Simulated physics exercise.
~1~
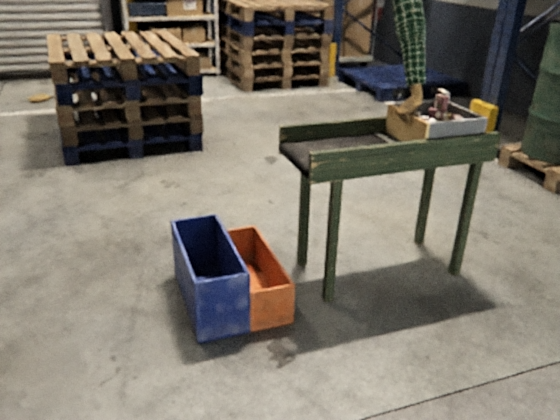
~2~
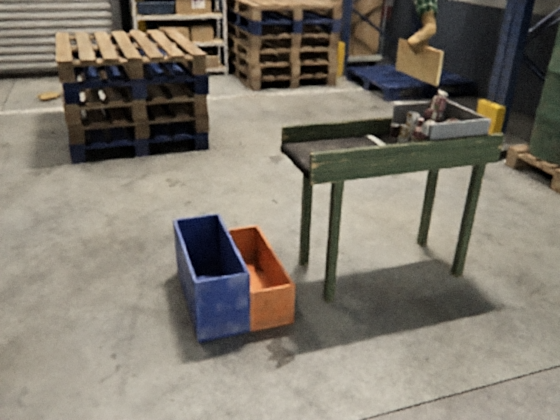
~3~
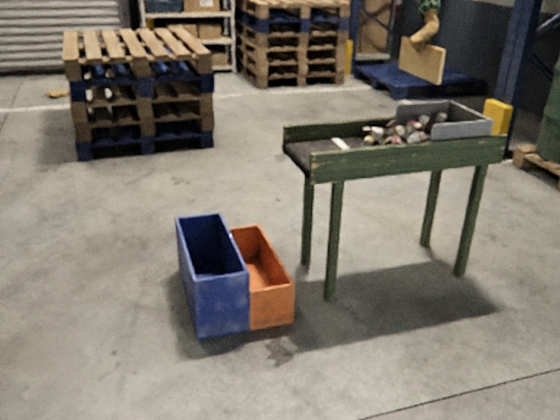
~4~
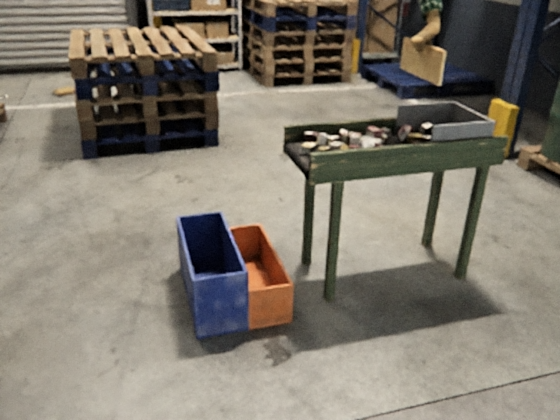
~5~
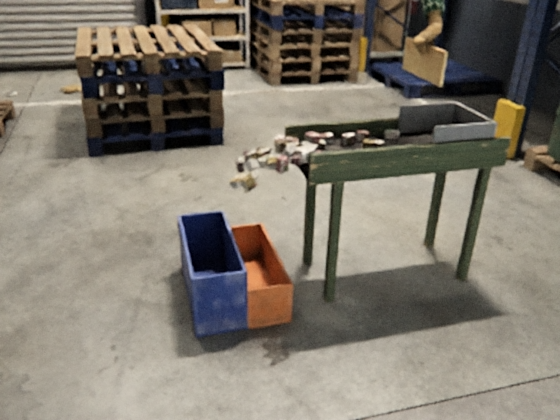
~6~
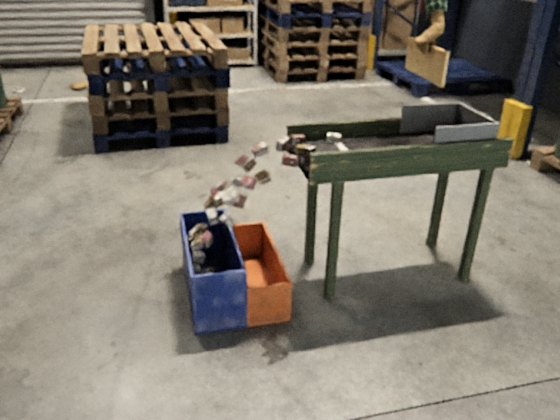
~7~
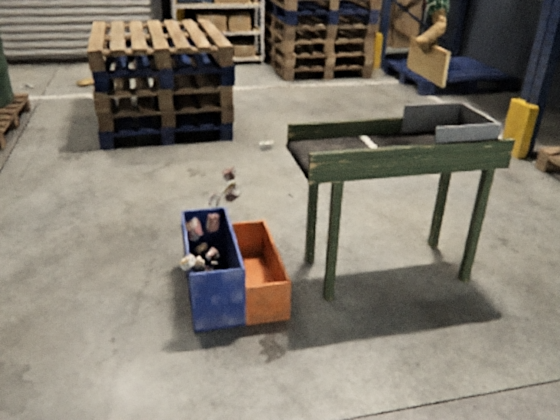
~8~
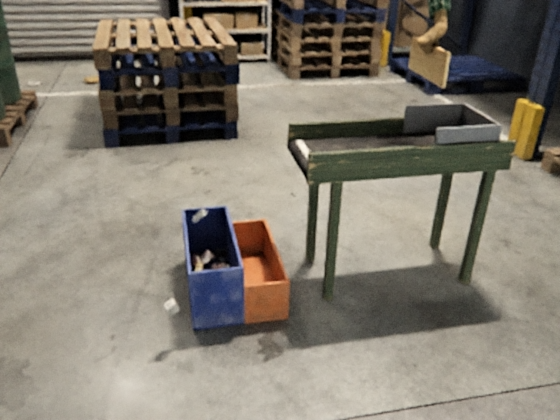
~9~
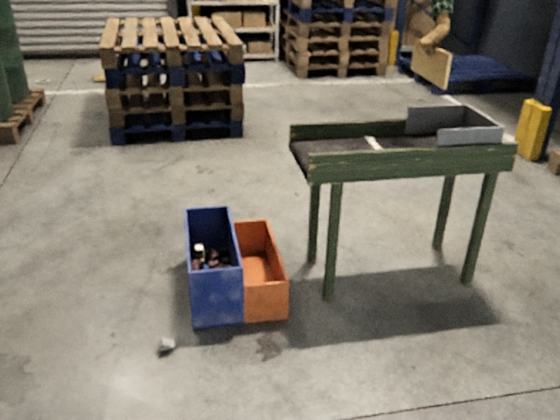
A heap of small cartons slid left along a green-sided belt after a board was lifted from the grey pen, then tumbled off the end, passing over the orange tote into the blue bin, with just one ending up on the floor beyond it.
